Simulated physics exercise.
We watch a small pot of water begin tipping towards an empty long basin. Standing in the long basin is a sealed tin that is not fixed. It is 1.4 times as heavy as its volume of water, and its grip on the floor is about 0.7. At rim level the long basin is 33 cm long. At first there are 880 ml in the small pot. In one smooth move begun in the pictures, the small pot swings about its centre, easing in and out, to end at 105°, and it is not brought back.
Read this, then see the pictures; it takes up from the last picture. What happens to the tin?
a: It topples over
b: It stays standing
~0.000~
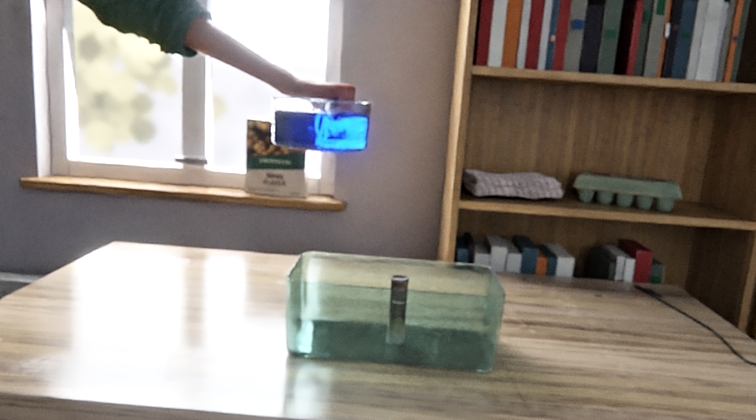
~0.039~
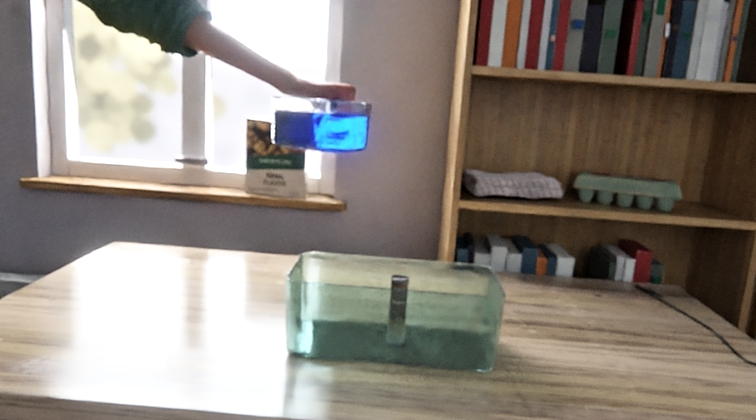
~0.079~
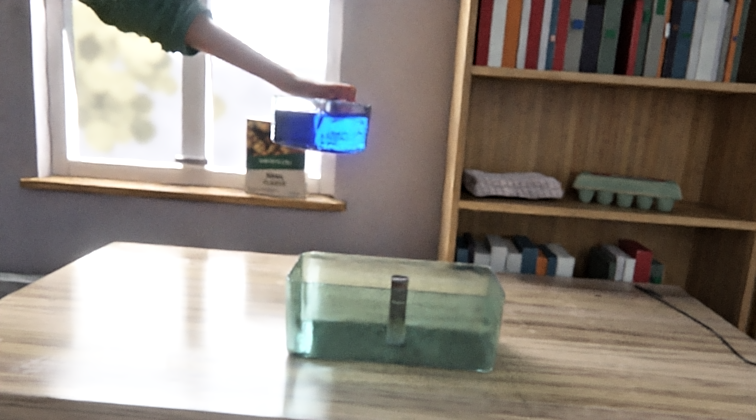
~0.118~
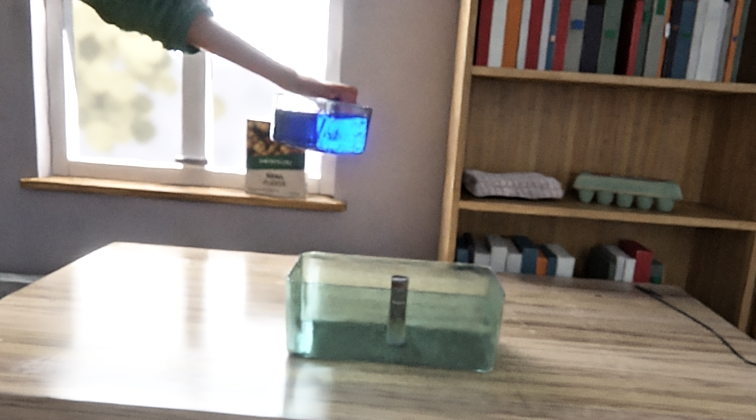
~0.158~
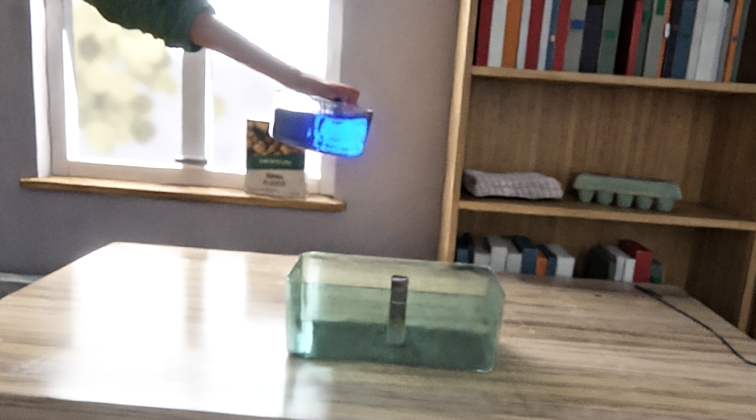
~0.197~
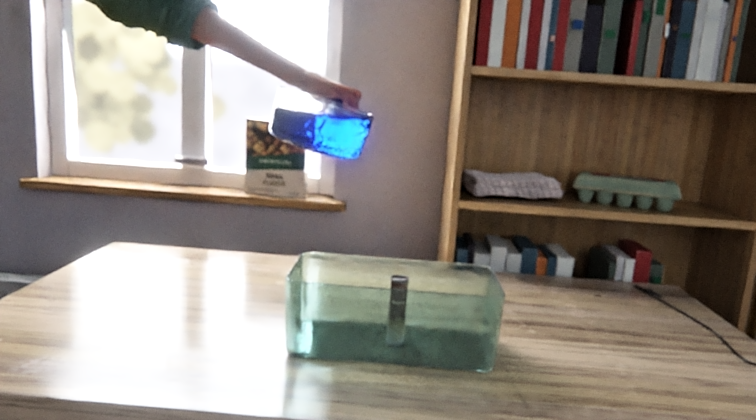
It stays standing.
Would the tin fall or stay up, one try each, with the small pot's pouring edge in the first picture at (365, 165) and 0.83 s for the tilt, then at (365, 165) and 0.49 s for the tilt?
In the first try it remains standing; in the second it comes down.
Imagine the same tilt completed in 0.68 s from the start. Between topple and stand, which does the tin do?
The tin stays on its base.
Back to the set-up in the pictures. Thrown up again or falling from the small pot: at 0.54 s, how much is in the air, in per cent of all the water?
I'd say close to 50 per cent.
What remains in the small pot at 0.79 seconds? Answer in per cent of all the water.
8 %.
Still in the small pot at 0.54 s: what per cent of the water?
Close to 48 in a hundred.
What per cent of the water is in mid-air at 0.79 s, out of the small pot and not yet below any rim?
I'd put it at about 16 per cent of the liquid.
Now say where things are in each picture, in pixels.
It leans 0°; its right rim is at (370, 105); the water meets the walls at (276, 108) and (368, 115); the long basin's rim runs from (295, 266) to (498, 282); the tin's top is at (400, 281), in the first frame.
It leans 1°; its right rim is at (370, 106); the water meets the walls at (276, 108) and (368, 115), in the second frame.
It leans 2°; its right rim is at (371, 107); the water meets the walls at (277, 108) and (369, 116), in the third frame.
It leans 5°; its right rim is at (372, 110); the water meets the walls at (277, 108) and (369, 117), in the fourth frame.
It leans 9°; its right rim is at (372, 114); the water meets the walls at (277, 108) and (370, 118), in the fifth frame.
It leans 14°; its right rim is at (373, 118); the water meets the walls at (278, 108) and (370, 118), in the sixth frame.
Then, 0.54 s in, the tilt is 76° and 47 per cent is still to pour; the tin stands where it began.
Then, 0.79 s in, the tilt is 104° and 8 per cent is still to pour; the tin stands where it began.
Then, 1.05 s in, the tilt is 105° and 0 per cent is still to pour; the tin stands where it began.
Then, 1.33 s in, the tilt is 105° and 0 per cent is still to pour; the tin stands where it began.
Finally, the tin stands where it began.
